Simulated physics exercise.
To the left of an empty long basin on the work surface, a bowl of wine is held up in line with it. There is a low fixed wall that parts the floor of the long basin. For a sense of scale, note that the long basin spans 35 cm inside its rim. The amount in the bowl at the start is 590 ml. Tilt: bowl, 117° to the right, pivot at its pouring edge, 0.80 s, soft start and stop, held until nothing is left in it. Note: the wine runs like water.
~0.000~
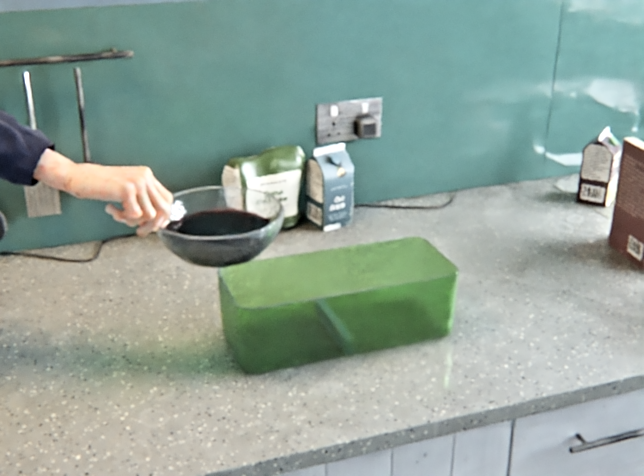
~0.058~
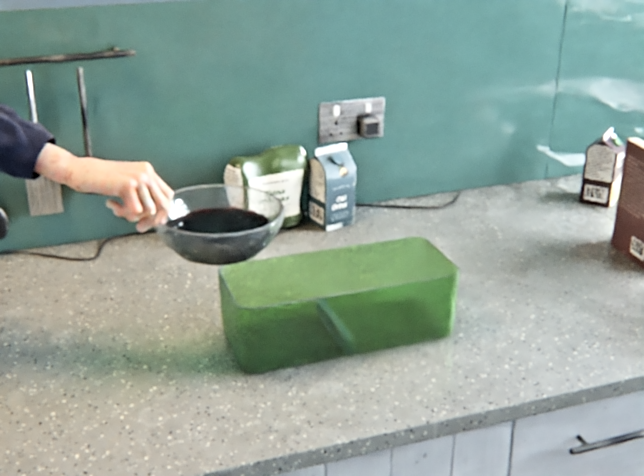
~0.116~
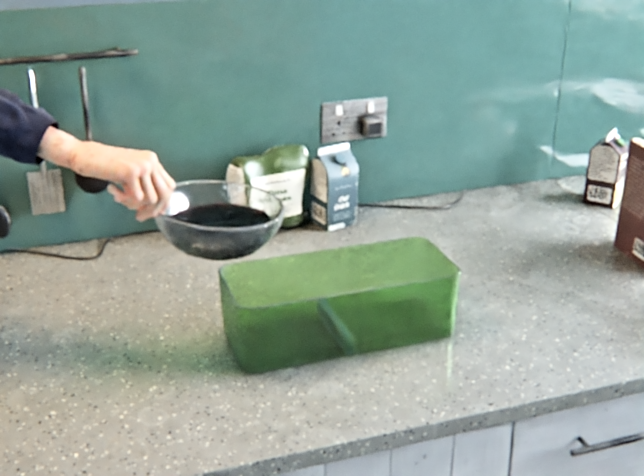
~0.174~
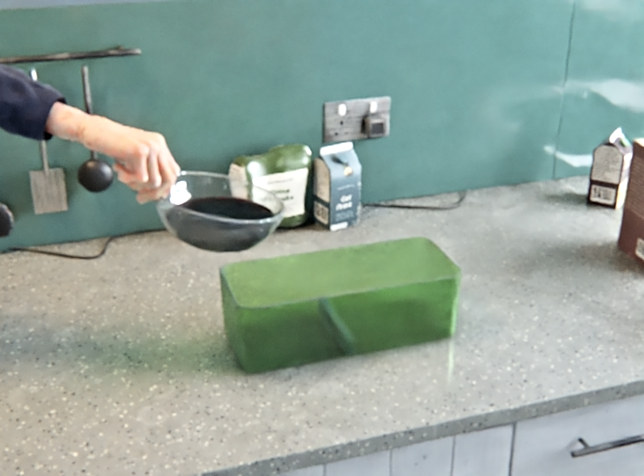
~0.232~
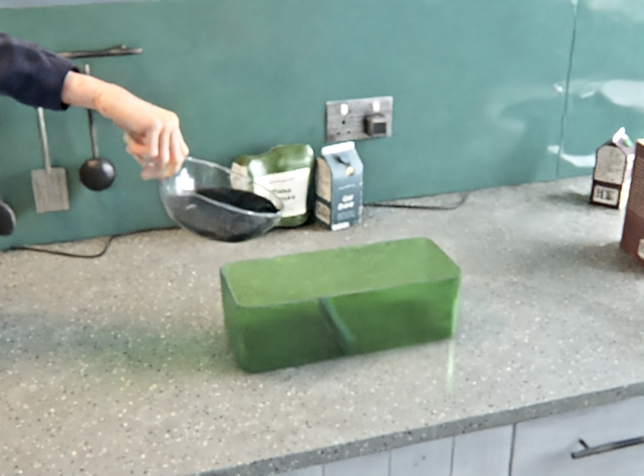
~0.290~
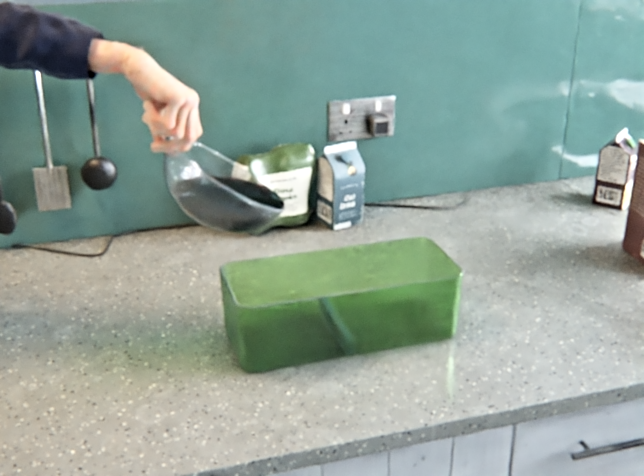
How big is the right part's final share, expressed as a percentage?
Some 72 per cent.
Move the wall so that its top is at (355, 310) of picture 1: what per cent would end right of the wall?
Then about 55 per cent.
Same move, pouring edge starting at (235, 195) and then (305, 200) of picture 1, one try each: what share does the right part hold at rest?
The first try gives around 25 percent, the second around 70 percent.
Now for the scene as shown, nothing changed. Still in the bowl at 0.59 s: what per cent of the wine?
About 8 percent.
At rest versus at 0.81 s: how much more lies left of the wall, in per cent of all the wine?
9 %.
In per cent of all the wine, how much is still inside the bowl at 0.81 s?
Close to 0 percent of the total.
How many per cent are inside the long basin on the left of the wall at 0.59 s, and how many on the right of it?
I'd say about 5 left and about 18 right.
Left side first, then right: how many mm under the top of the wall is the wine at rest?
Close to 22 mm left and close to 10 mm right.
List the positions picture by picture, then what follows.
In the first frame, tilt 0°; pouring edge (281, 204); surface from (162, 236) to (272, 221); the long basin's rim runs from (227, 289) to (441, 254); the wall's top is at (333, 318).
In the second frame, tilt 2°; pouring edge (281, 203); surface from (162, 234) to (272, 219).
In the third frame, tilt 6°; pouring edge (281, 203); surface from (163, 228) to (272, 216).
In the fourth frame, tilt 13°; pouring edge (282, 203); surface from (164, 219) to (274, 210).
In the fifth frame, tilt 23°; pouring edge (281, 203); surface from (166, 205) to (276, 203).
In the sixth frame, tilt 34°; pouring edge (281, 203); surface from (172, 191) to (276, 194); 1 per cent is over the edge.
After 0.59 s the tilt is 99° and 8 per cent is still to pour, 5 is left of the wall and 18 right of it.
After 0.81 s the tilt is 117° and 0 per cent is still to pour, 16 is left of the wall and 80 right of it.
After 1.05 s the tilt is 117° and 0 per cent is still to pour, 24 is left of the wall and 73 right of it.
After 1.30 s the tilt is 117° and 0 per cent is still to pour, 25 is left of the wall and 72 right of it.
In the end 25 per cent lies left of the wall, 72 right of it and 3 outside.
